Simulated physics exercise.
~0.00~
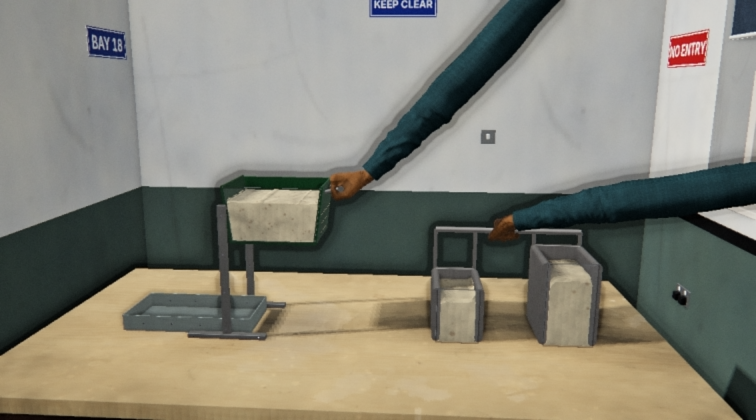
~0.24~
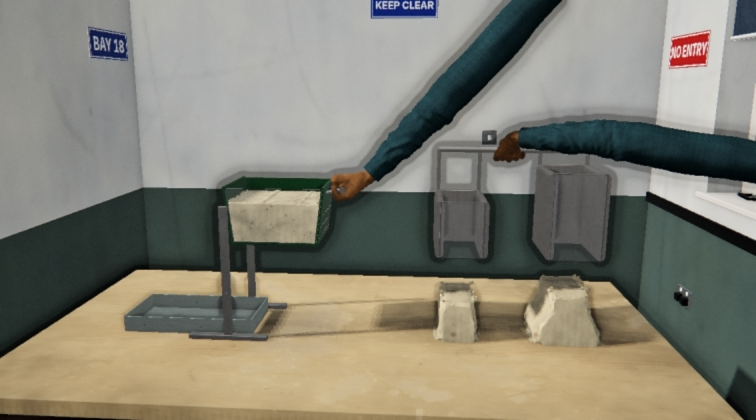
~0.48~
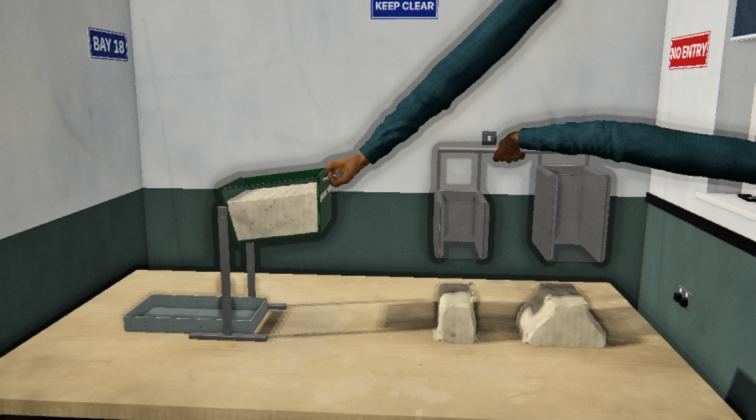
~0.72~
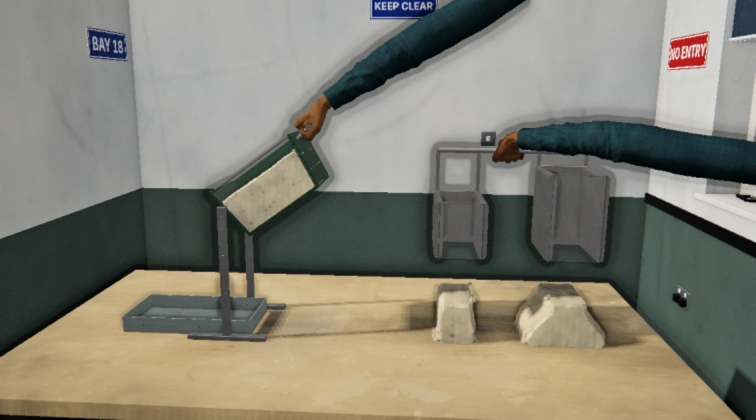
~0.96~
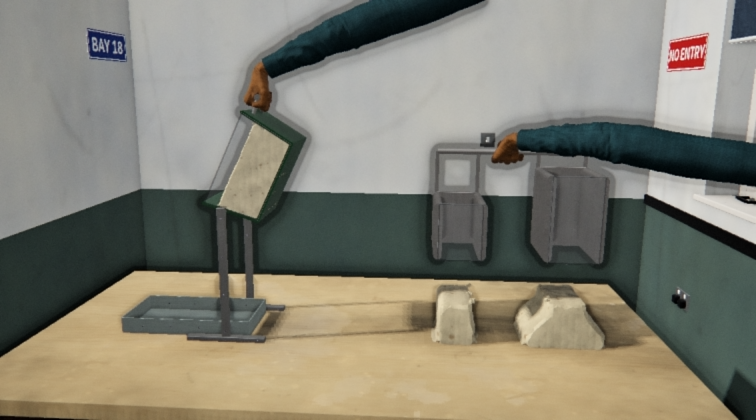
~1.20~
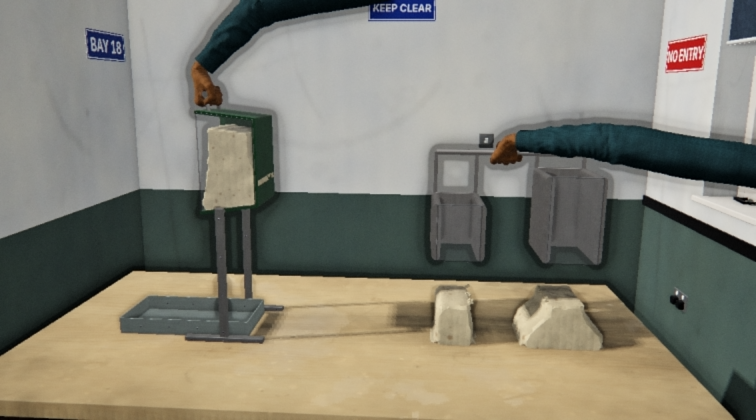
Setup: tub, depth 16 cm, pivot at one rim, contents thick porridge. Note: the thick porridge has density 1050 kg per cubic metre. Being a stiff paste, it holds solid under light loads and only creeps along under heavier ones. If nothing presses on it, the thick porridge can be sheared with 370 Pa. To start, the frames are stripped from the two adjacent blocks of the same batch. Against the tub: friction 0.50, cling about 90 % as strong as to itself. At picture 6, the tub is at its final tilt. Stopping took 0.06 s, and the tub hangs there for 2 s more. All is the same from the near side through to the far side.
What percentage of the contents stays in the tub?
Near 35 %.
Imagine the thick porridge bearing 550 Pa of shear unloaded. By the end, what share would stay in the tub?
The share would be near 40 %.
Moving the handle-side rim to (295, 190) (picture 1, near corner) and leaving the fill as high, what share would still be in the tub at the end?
Remaining in tub at end: Approx. 50 %.
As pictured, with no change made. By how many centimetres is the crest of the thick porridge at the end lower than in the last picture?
About 16 cm.
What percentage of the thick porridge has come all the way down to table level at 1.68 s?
I'd say close to 45 per cent of it.
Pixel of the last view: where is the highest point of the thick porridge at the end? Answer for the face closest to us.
The highest point is near (226, 183) in the last picture.
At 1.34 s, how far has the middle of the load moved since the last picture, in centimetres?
It has moved close to 6 cm.
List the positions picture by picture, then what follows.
In the first picture, handle-side rim at (319, 188), tilt 0 degrees; highest point of the thick porridge at (275, 202); test blocks 14 cm, 21 cm high (left to right).
In the second picture, handle-side rim at (321, 189), tilt 0 degrees; highest point of the thick porridge at (277, 203); test blocks 13 cm, 17 cm high (left to right).
In the third picture, handle-side rim at (316, 177), tilt 8 degrees; highest point of the thick porridge at (311, 193); test blocks 13 cm, 14 cm high (left to right).
In the fourth picture, handle-side rim at (287, 136), tilt 36 degrees; highest point of the thick porridge at (291, 153); test blocks 13 cm, 14 cm high (left to right).
In the fifth picture, handle-side rim at (241, 114), tilt 65 degrees; highest point of the thick porridge at (253, 125); test blocks 13 cm, 14 cm high (left to right).
In the sixth picture, handle-side rim at (195, 114), tilt 91 degrees; highest point of the thick porridge at (210, 129); test blocks 13 cm, 14 cm high (left to right).
By 1.34 s, the tub is at 91 degrees and holds 80 %.
By 1.51 s, the tub is at 91 degrees and holds 40 %.
By 1.68 s, the tub is at 91 degrees and holds 35 %.
By 1.85 s, the tub is at 91 degrees and holds 35 %.
By 3.20 s, at the end, the tub is at 91 degrees and holds 35 %.
